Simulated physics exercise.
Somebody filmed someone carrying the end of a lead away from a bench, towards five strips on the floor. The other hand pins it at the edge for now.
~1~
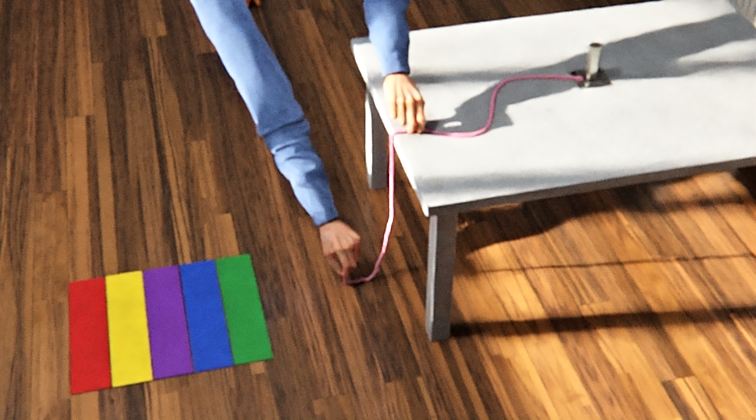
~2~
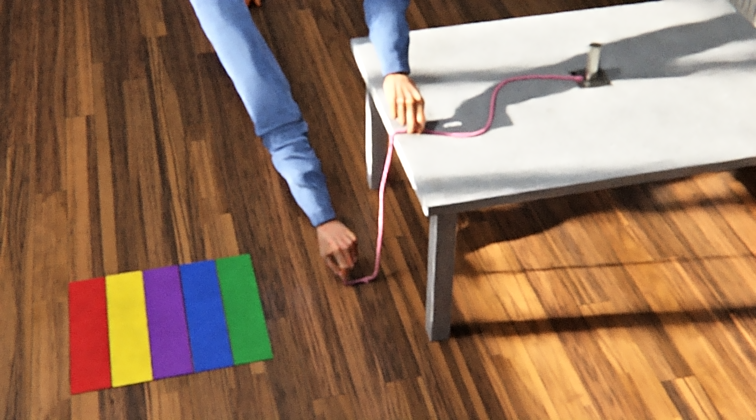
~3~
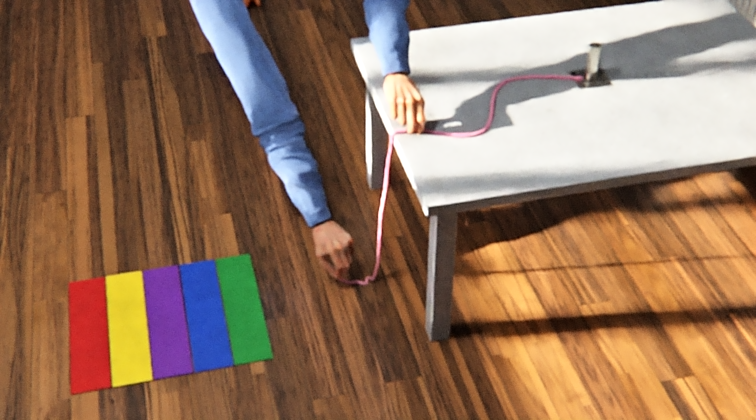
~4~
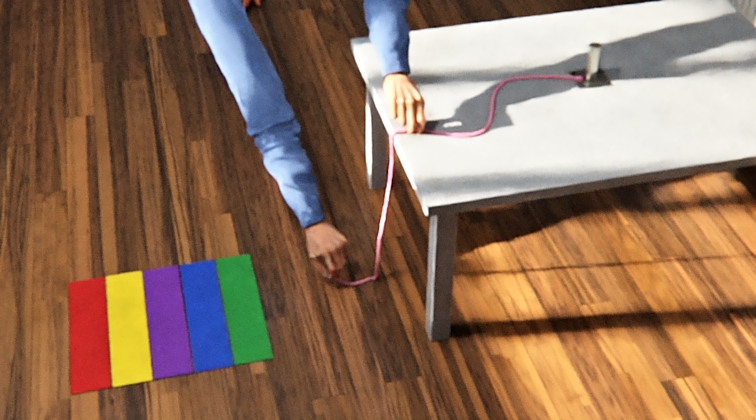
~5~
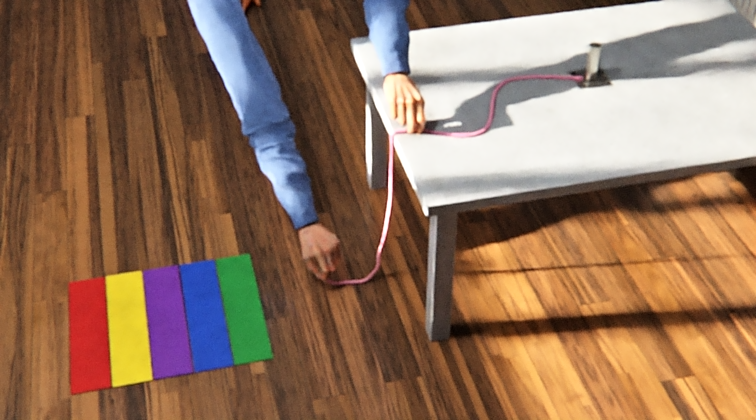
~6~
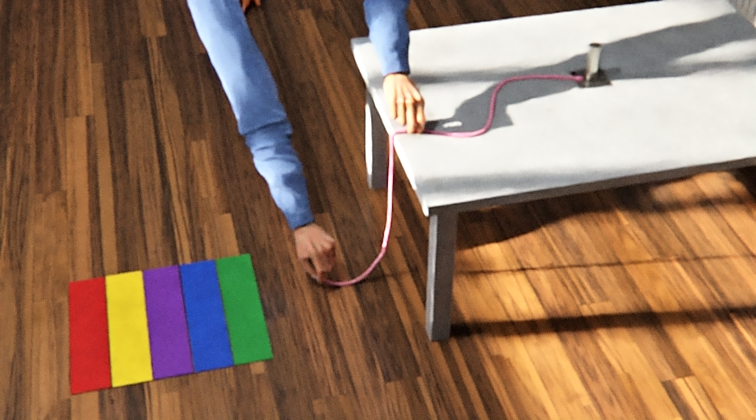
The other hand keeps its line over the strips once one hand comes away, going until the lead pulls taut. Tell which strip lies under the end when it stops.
The purple strip.
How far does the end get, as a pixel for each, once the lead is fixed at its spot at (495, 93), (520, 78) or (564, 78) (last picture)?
Estimated pixels in sequence: (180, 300), (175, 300) and (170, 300).
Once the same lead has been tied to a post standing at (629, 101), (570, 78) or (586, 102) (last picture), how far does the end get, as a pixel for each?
The first try gives about (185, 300), the second about (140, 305) and the third about (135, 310).
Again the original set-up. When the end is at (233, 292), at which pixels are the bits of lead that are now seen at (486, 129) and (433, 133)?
About (433, 120), and the other about (387, 140).
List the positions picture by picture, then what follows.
End (343, 273); green (250, 341); blue (211, 348); purple (171, 355); yellow (131, 362); red (90, 369), in the first picture.
End (340, 274); lead through (544, 77) (493, 99) (469, 136) (393, 140) (382, 206) (377, 266), in the second picture.
End (336, 275), in the third picture.
End (330, 276); lead through (544, 77) (493, 99) (469, 136) (393, 140) (387, 206) (377, 266), in the fourth picture.
End (322, 277), in the fifth picture.
End (318, 278); lead through (544, 77) (493, 99) (469, 136) (393, 140) (391, 206) (375, 264), in the sixth picture.
Early on, end near (233, 292); over green.
Midway, end near (190, 299); over blue.
At the end of the slack, end near (166, 303); over purple. It gets as far as the purple strip.
